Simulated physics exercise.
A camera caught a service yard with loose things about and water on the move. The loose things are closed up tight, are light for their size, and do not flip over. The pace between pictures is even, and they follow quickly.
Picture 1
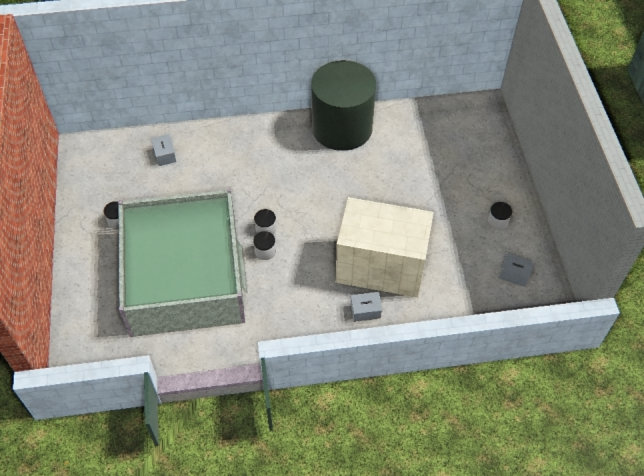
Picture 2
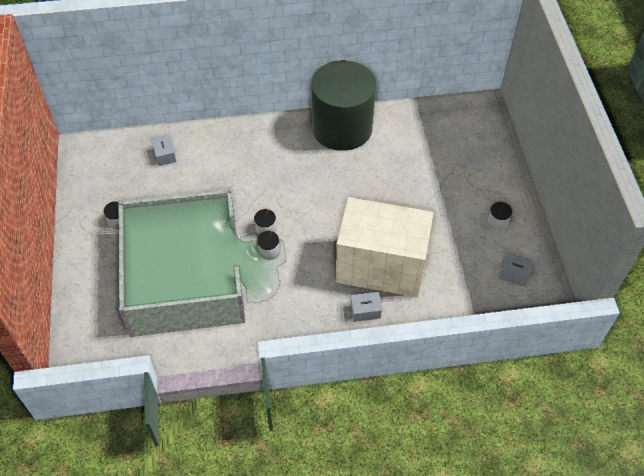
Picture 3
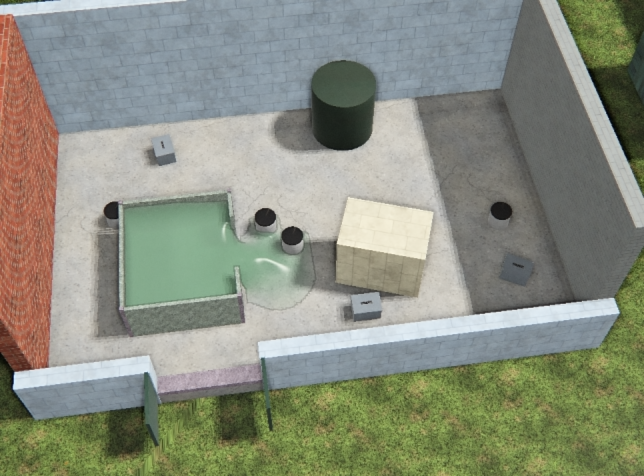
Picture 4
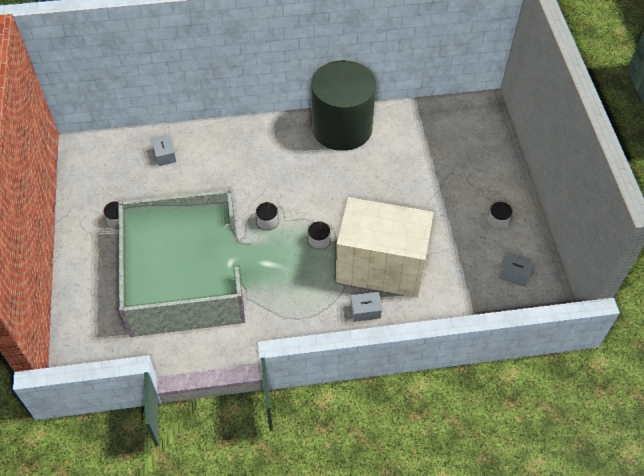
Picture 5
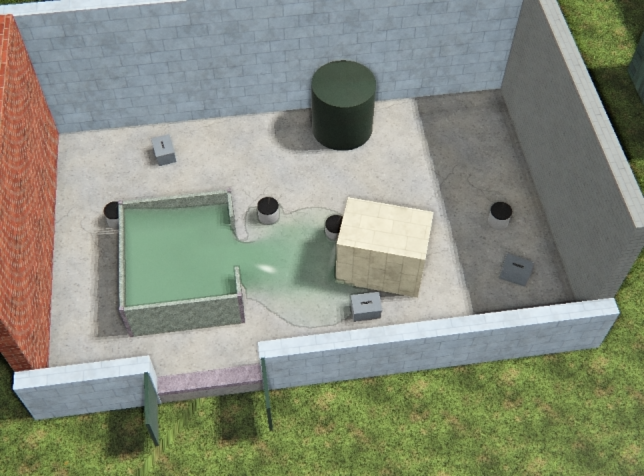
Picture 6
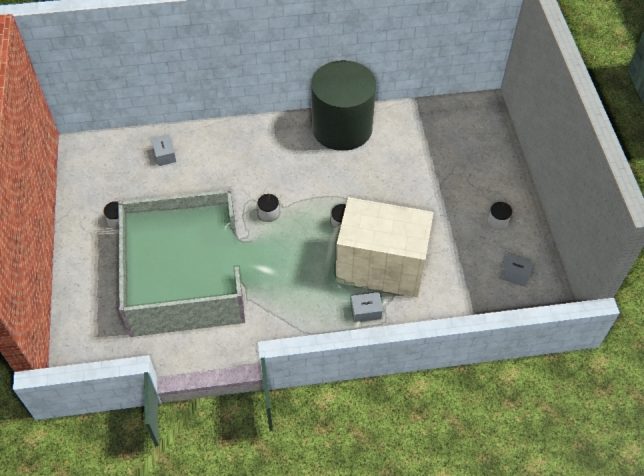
Green water bursts from a walled pool and pushes one pail right toward a pale block.
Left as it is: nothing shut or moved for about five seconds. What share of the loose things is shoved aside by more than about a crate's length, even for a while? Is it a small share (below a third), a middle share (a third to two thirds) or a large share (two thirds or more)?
A middle share, a third to two thirds.
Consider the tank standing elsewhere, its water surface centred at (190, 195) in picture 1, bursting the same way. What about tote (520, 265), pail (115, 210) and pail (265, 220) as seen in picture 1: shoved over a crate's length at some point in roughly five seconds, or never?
Lab note - in sequence: Displaced that much; less than that; displaced that much.
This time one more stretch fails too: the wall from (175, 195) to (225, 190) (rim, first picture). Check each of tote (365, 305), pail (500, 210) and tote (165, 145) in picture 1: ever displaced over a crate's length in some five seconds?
Each in turn, never travels that far, never travels that far, ends up that far off.
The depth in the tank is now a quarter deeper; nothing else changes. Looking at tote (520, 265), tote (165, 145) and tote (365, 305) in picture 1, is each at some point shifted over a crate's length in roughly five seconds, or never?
Beyond that, then not beyond that, then beyond that.
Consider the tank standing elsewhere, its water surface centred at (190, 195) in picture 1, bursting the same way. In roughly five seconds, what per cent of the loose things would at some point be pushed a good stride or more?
Something like 40 in a hundred.
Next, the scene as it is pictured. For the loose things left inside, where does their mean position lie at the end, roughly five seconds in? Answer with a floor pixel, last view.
Their centre sits close to (354, 186) on the floor of the last picture.
A moment on, 2 of 7 are well off their spots; 1 afloat.
Next, 2 of 7 are well off their spots; 0 afloat.
Later, 3 of 7 are well off their spots; 3 afloat.
In the end, 3 of 7 are well off their spots, and 3 have been at some point; 4 afloat.
